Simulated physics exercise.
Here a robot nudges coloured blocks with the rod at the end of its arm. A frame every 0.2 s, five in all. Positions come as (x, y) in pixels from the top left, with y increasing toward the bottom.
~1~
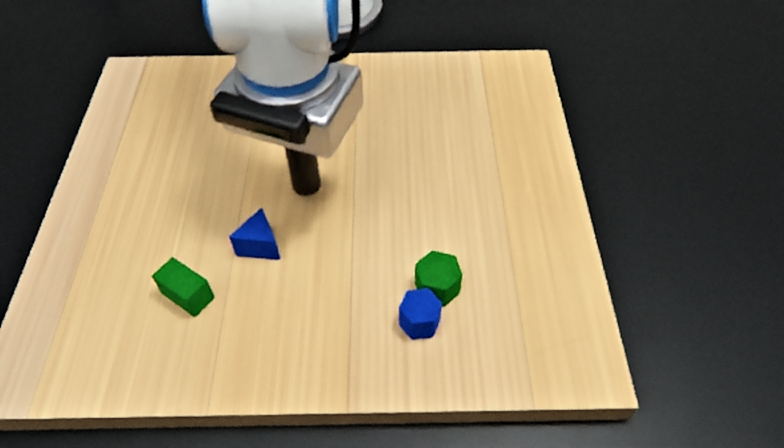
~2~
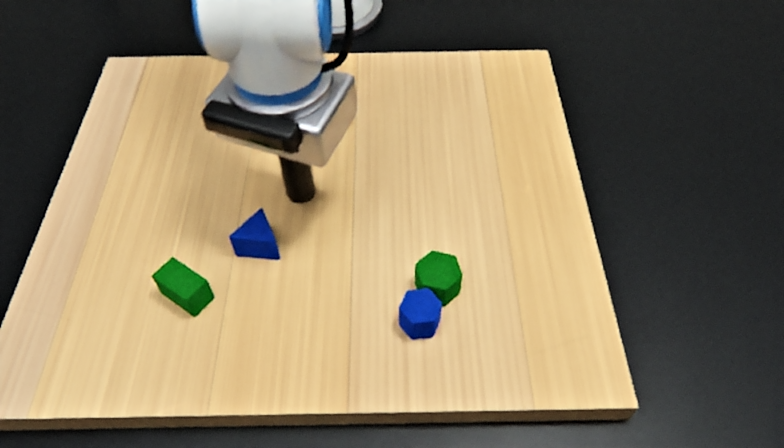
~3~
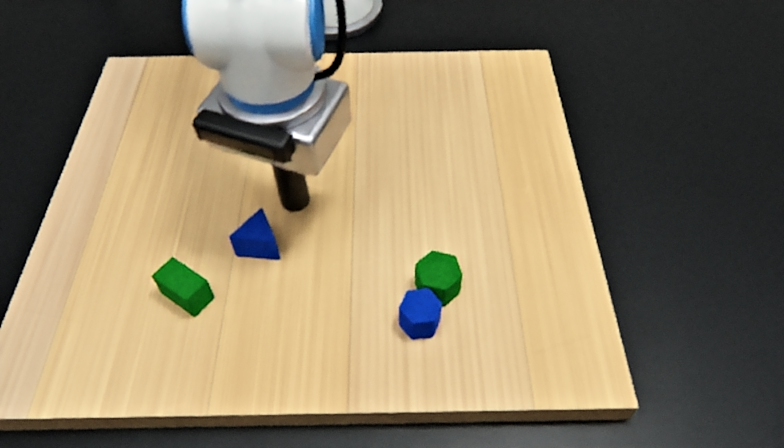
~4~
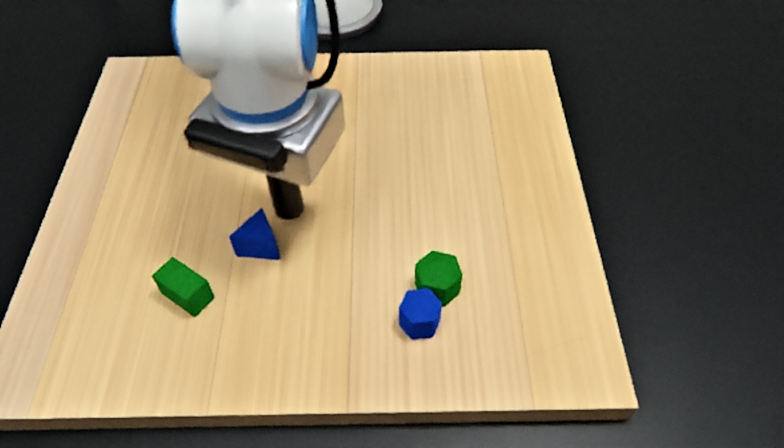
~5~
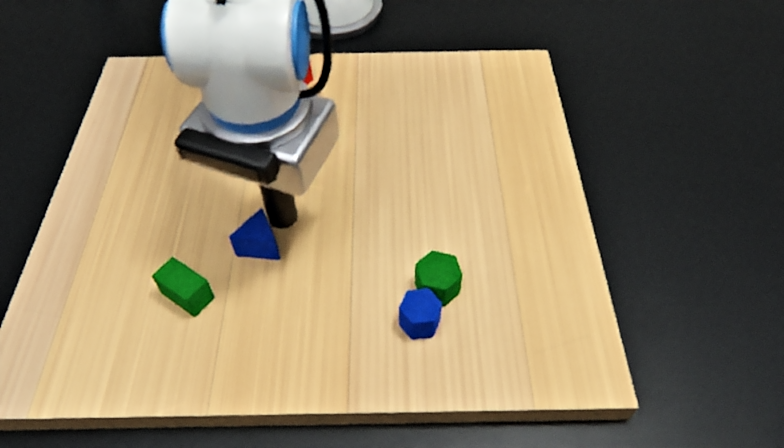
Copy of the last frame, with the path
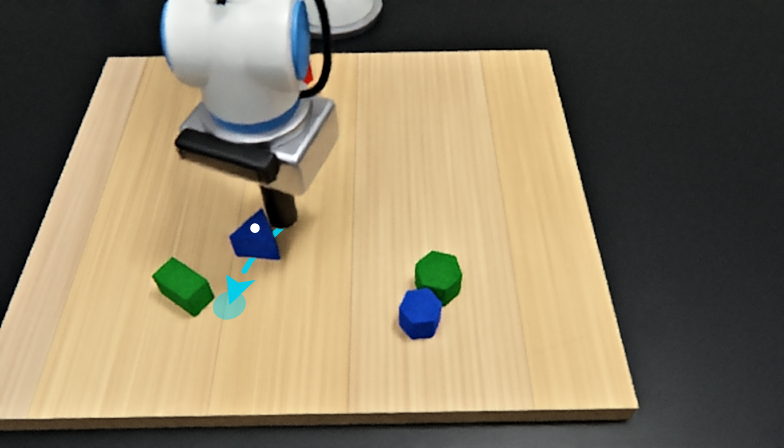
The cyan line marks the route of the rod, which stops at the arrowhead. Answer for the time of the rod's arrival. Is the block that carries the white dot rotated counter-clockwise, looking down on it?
Short answer: Yes.
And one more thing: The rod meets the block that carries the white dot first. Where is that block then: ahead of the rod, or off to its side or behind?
Pushed along.
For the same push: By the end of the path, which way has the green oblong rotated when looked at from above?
It turns round clockwise.
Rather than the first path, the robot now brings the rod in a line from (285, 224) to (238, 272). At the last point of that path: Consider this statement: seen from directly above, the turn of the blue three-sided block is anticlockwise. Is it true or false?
The statement is correct.
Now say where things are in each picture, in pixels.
In the first picture, tip of the rod at (307, 185), middles of tops, green oblong at (179, 277), blue three-sided block at (255, 228).
In the second picture, rod at (301, 193), nothing pushed.
In the third picture, rod at (295, 201), nothing pushed.
In the fourth picture, rod at (289, 209), nothing pushed.
In the fifth picture, rod at (283, 217), green oblong at (179, 277), blue three-sided block at (255, 228).
The line goes from (285, 224) over (251, 260) to (229, 305); the dot is on the blue three-sided block.
What follows on the original path. One third of the way, rod at (259, 240); blue three-sided block at (236, 250), turned 25° anticlockwise.
Two thirds of the way, rod at (239, 269); green oblong at (173, 283), turned 30° clockwise; blue three-sided block at (215, 281), turned 30° anticlockwise.
At the end, rod at (227, 299); green oblong at (171, 284), turned 40° clockwise; blue three-sided block at (201, 313), turned 30° anticlockwise.
